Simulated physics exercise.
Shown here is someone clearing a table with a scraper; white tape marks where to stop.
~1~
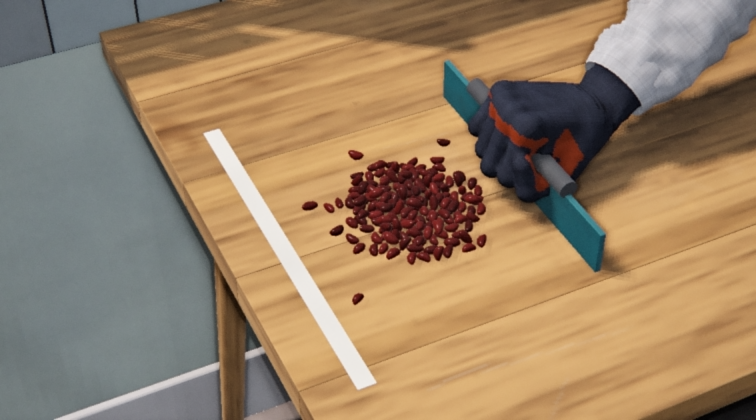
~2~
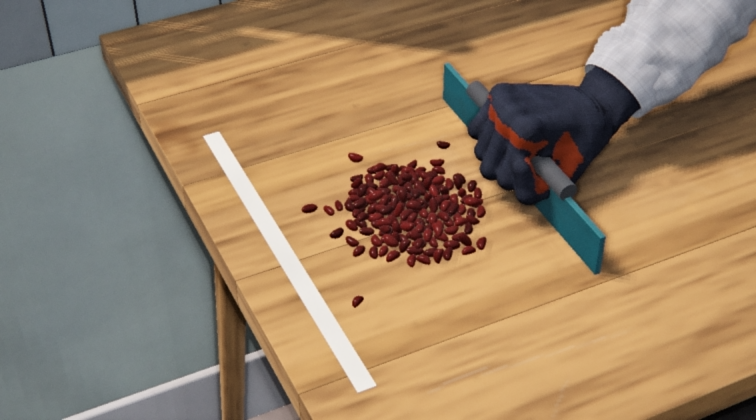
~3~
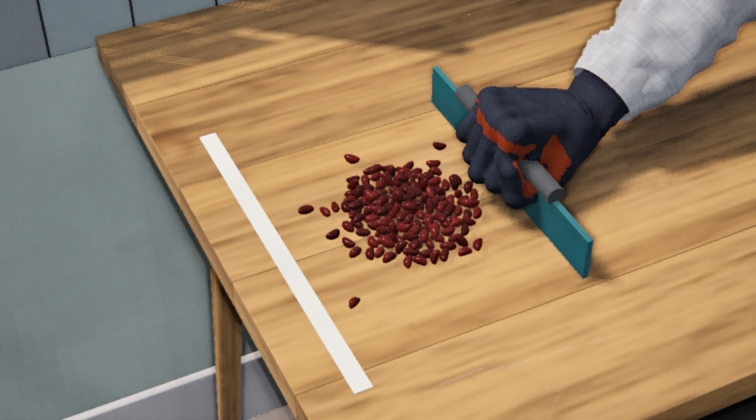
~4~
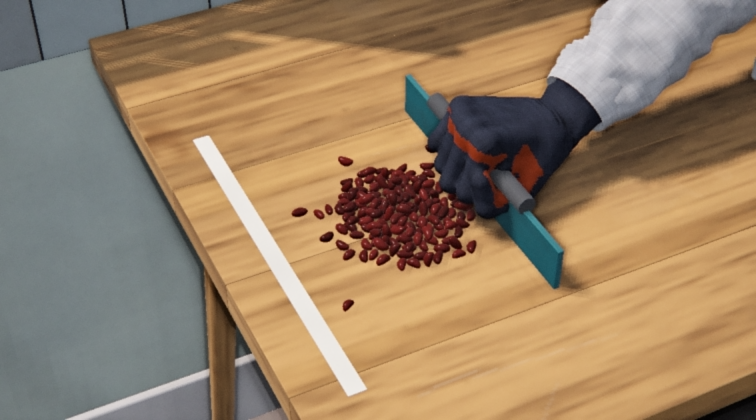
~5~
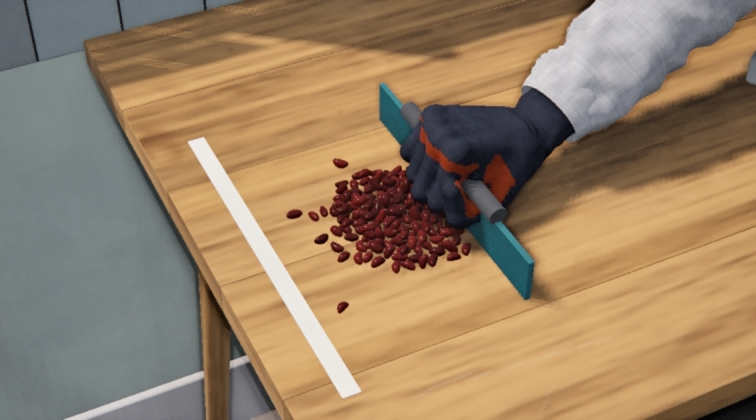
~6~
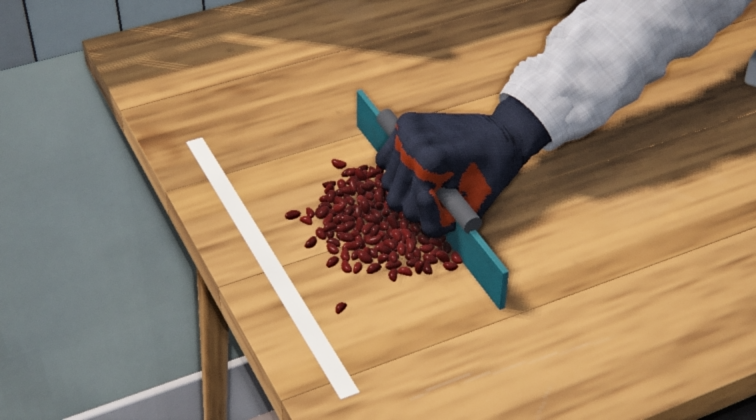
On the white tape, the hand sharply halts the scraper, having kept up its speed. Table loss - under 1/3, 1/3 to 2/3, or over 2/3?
1/3 to 2/3.
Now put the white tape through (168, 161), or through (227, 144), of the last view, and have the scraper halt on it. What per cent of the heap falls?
About 100 % and 20 %.
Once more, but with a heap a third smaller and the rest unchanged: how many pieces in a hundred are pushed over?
It would be roughly 40 percent.
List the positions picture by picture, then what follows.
In the first picture, scraper at (589, 238), at rest; white tape at (218, 143), about two fingers from the edge; edge at (231, 270); the heap at (409, 212), kidney beans.
In the second picture, scraper at (588, 241), at rest.
In the third picture, scraper at (576, 245); the heap at (405, 216).
In the fourth picture, scraper at (547, 255).
In the fifth picture, scraper at (518, 266); the heap at (391, 212), a small part pushed along.
In the sixth picture, scraper at (493, 275); white tape at (201, 151); edge at (214, 279); the heap at (379, 217), nearly all pushed along.
Soon, scraper still moving, near (341, 200); heap all on the table, its front near (238, 261).
A while on, scraper stopped at the white tape; heap about a third over the edge.
Towards the end, scraper stopped at the white tape; heap about half over the edge.
Finally, scraper stopped at the white tape; heap about half over the edge.
